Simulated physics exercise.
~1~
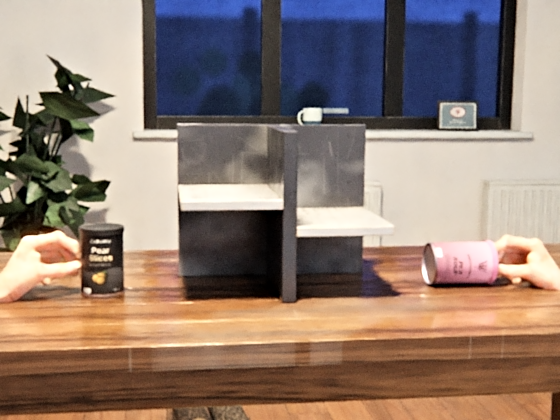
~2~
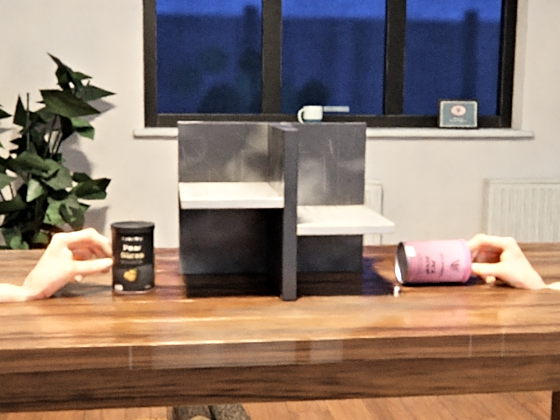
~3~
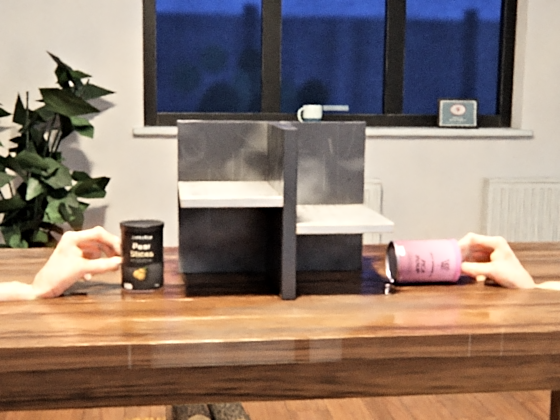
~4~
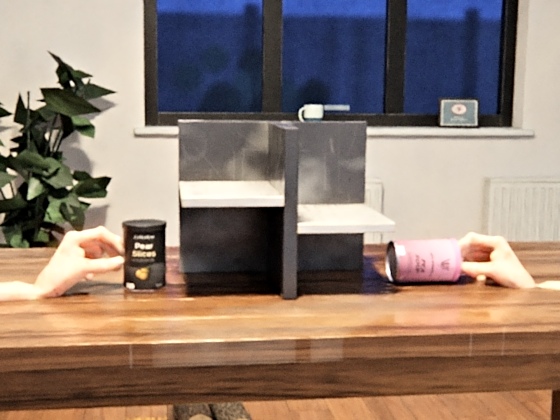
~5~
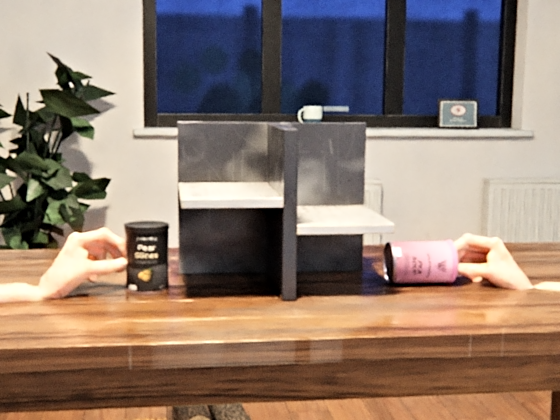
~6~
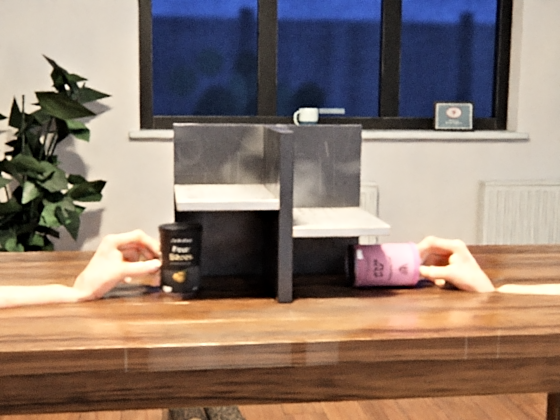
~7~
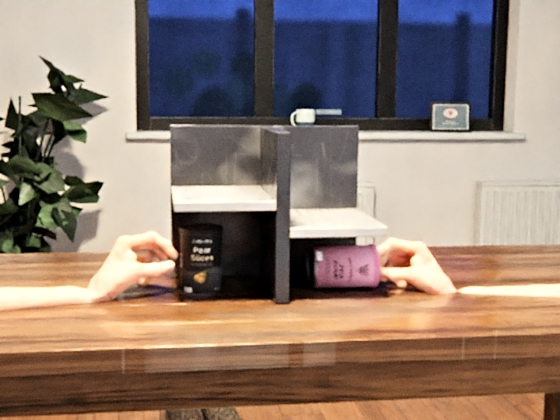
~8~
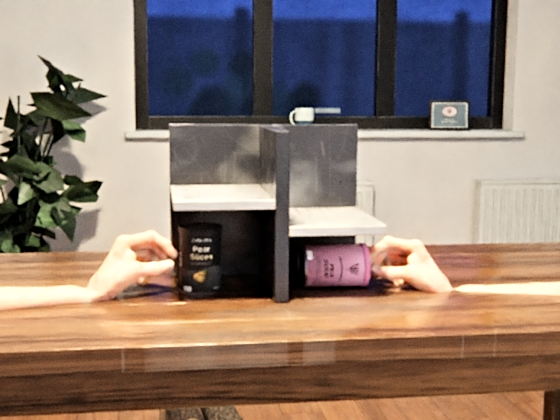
To begin with, a hand at the left holds an upright black tin and a hand at the right holds a pink tin lying on its side, with a low grey rack between them on a wooden table. The hands slide both tins inward toward the rack, then nearly pause just short of it. They push on, and the tins reach the openings beneath the two pale shelves. The black tin slides in under the left shelf, still upright, and stops. The pink tin goes under the lower right shelf, still on its side, with both hands still at the tins.
